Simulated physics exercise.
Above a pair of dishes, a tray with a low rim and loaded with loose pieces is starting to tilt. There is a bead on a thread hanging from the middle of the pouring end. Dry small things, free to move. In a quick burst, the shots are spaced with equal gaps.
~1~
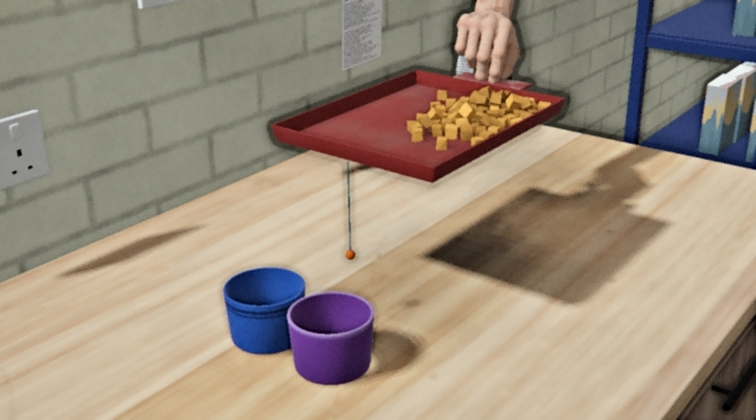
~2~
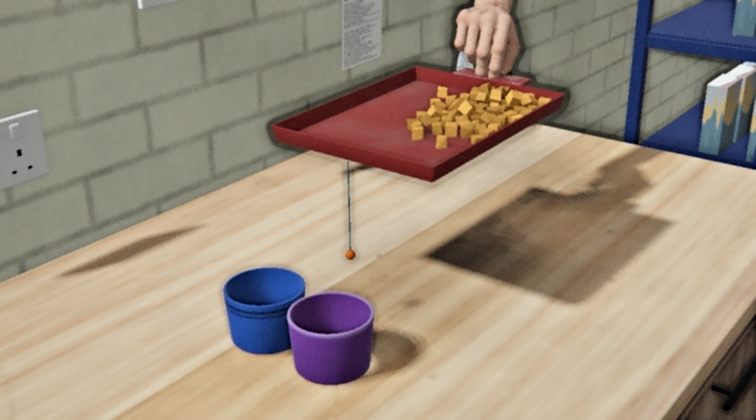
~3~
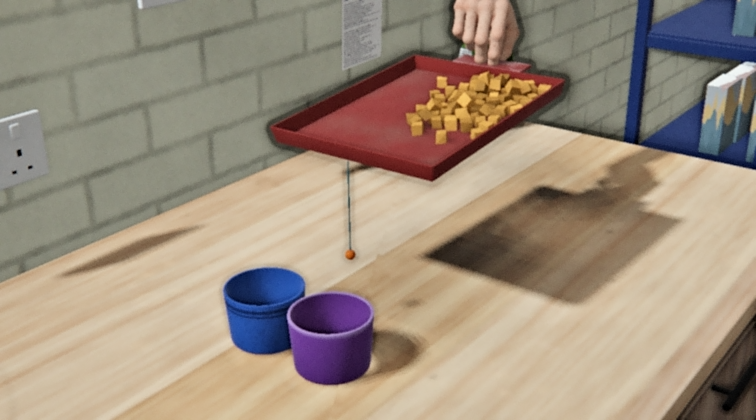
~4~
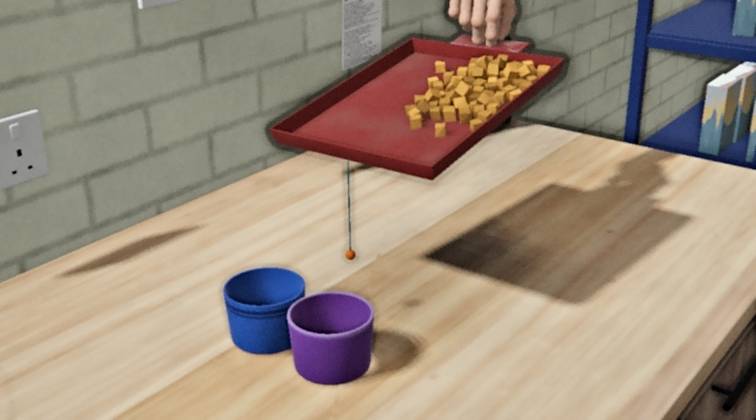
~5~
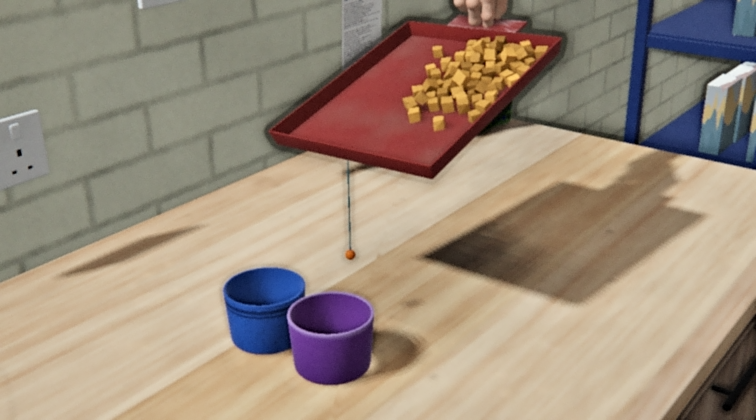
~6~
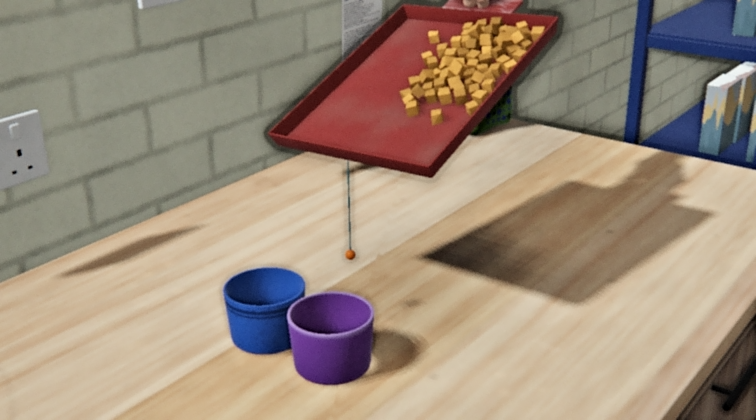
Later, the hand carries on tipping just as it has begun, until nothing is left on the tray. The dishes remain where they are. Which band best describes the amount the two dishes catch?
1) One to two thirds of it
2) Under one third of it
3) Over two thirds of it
One to two thirds of it.
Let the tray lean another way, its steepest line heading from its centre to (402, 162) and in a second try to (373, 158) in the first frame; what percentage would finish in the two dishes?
So it's 10 percent with the first slope and 40 percent with the other.
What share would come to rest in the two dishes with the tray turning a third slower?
Roughly 50 %.
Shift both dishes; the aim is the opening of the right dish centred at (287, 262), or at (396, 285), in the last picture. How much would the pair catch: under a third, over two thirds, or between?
Try 1 - less than a third; try 2 - below one third.
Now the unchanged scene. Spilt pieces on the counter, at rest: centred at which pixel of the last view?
Somewhere near (325, 312), I think.
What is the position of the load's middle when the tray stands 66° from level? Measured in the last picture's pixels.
Mark it at roughly (352, 137) in the final frame.
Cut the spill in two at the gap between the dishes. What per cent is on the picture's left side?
Left share: Some 30 per cent.
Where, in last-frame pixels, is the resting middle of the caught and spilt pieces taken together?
Last view, centre at rest - approx. (315, 338).
Just after the last frame, tray tipped steeply; the larger part on the tray; about a tenth in the air.
A moment on, tray tipped past a quarter turn; roughly a third on the tray; roughly a quarter in the right dish; about a tenth in the left dish; roughly a quarter outside both; about a tenth in the air.
Further on, tray tipped past a quarter turn; roughly a third in the right dish; roughly a quarter in the left dish; roughly half outside both.
When it is over, tray tipped past a quarter turn; roughly a third in the right dish; roughly a quarter in the left dish; roughly half outside both.
